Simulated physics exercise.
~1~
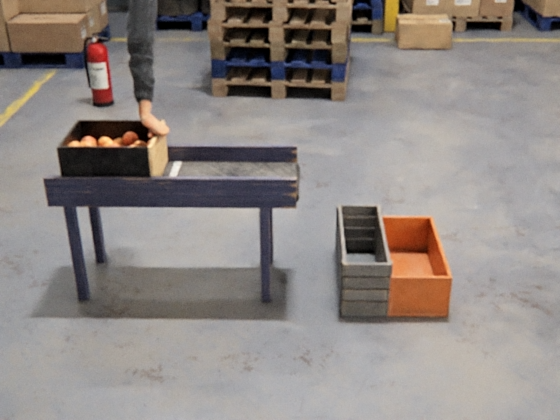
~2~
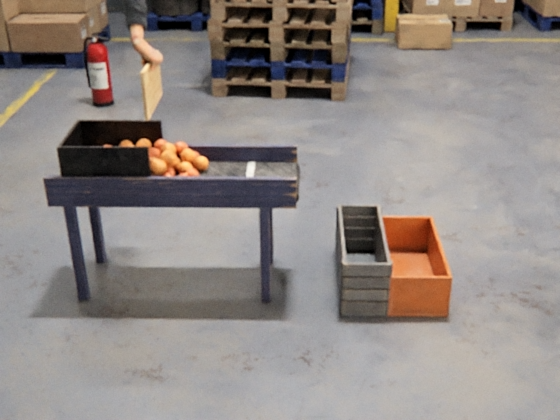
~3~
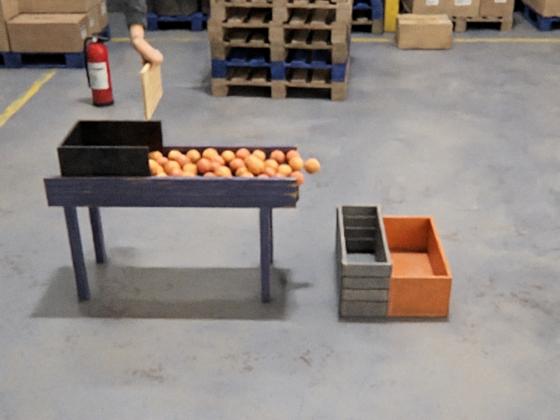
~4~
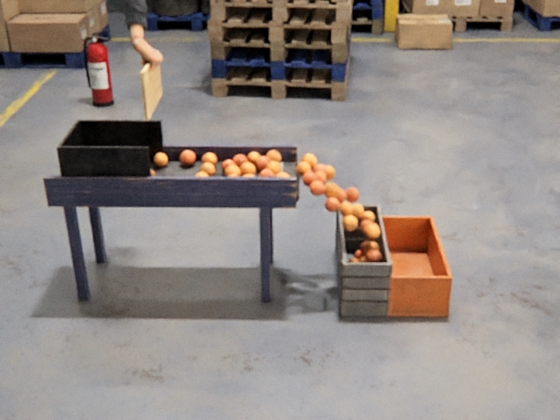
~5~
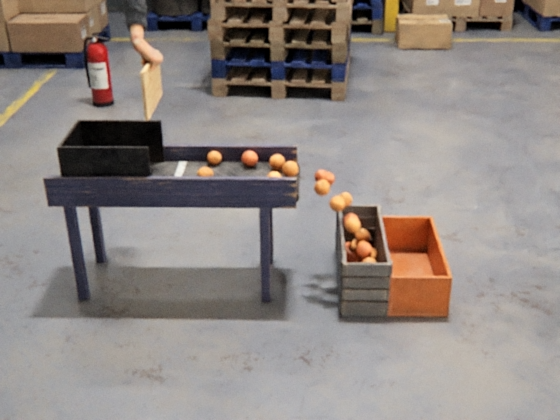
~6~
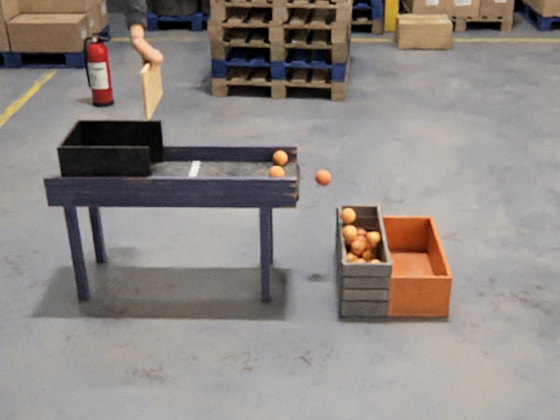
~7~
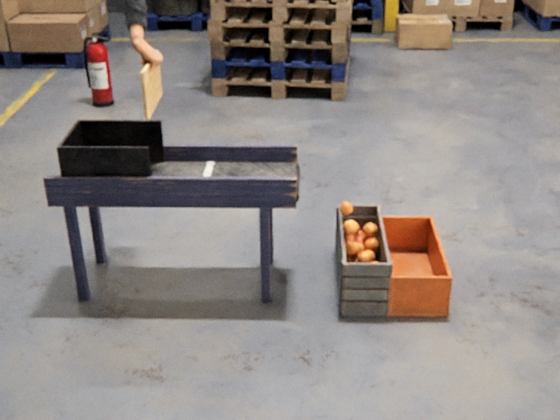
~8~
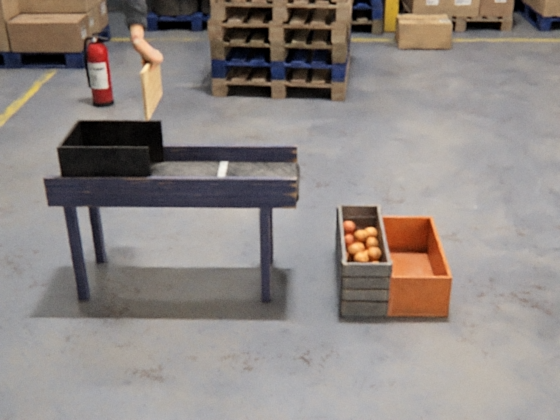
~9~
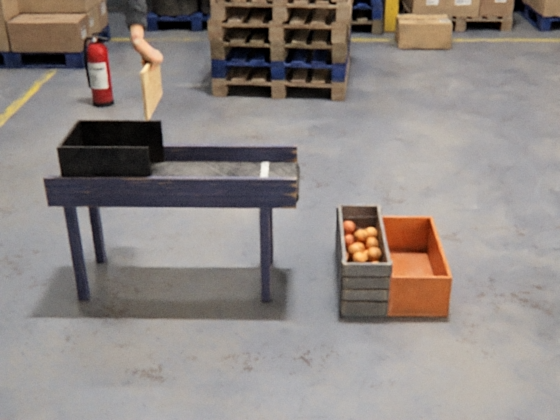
In a warehouse with a grey concrete floor, seen from slightly above and from the side, a dark pen of round orange fruit sits at the left end of a blue-framed belt. A grey tote and an orange bin stand on the floor to the right, with pallets and a red extinguisher behind. A hand lifts the pen's wooden gate, and the fruit spills out and travels right along the belt. The pieces pour off the end in a stream and drop into the grey tote, thinning to a few stragglers. Finally the belt is empty, the fruit rests in the grey tote, and the orange bin remains empty.
